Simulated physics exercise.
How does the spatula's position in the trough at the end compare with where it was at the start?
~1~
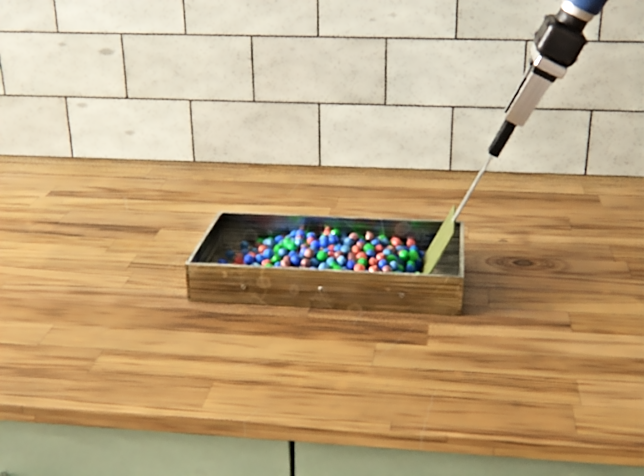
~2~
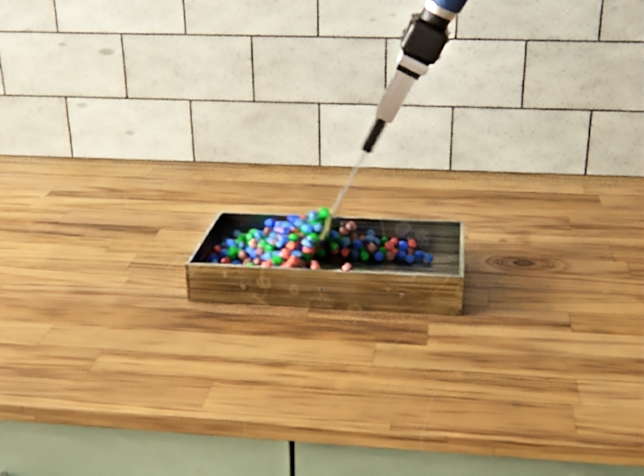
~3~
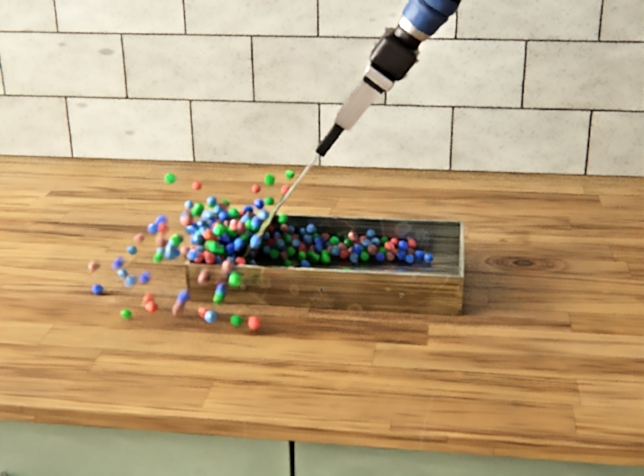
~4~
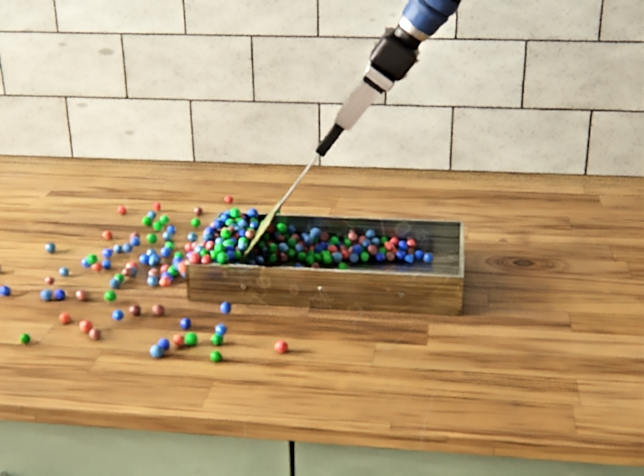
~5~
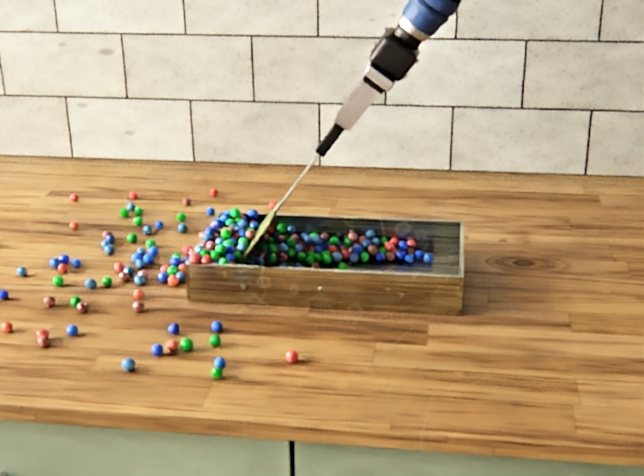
It starts at the right end of the trough and finishes well to the left, near the left end and beside the heaped balls.
